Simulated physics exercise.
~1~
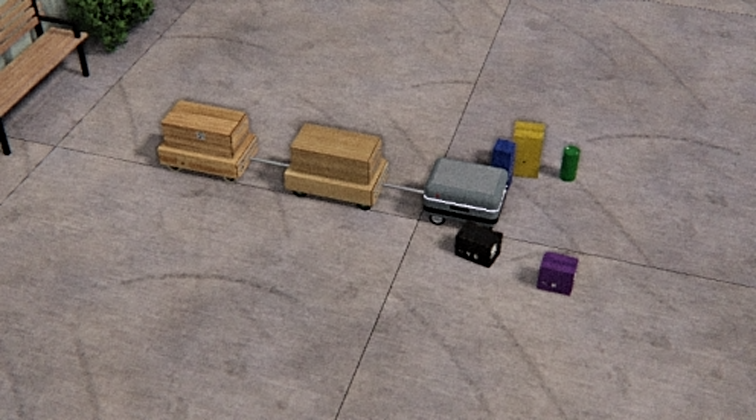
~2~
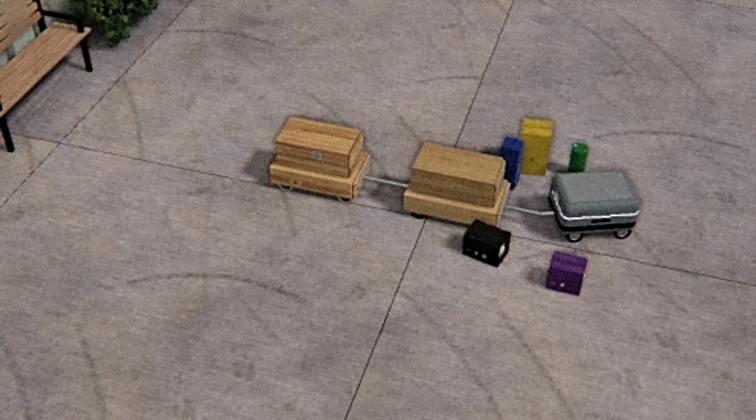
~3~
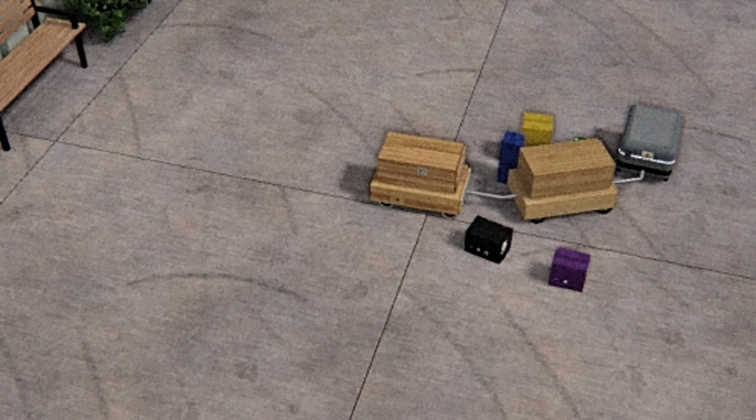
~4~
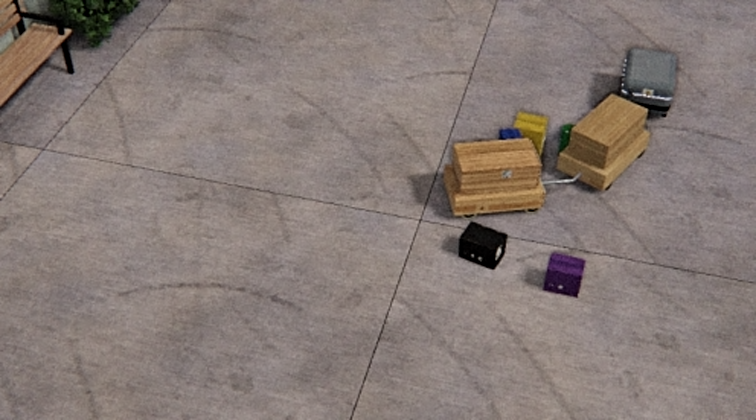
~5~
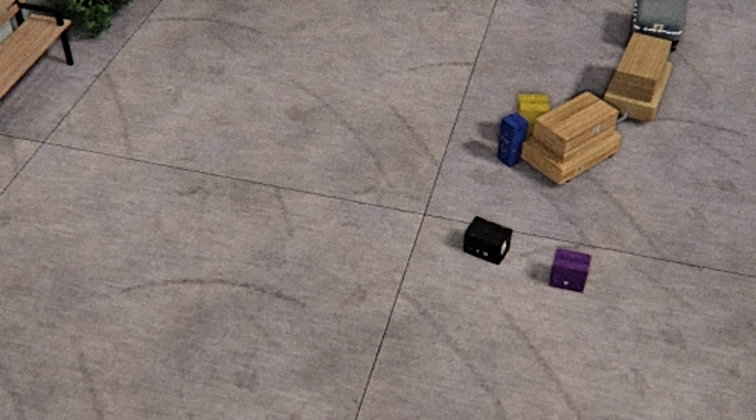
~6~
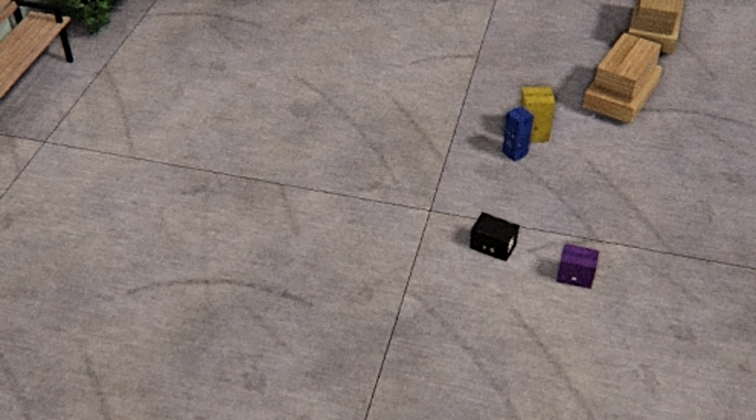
Grey tug pulling two wooden carts right, then curving up past small boxes and out of view, black and purple boxes staying put.
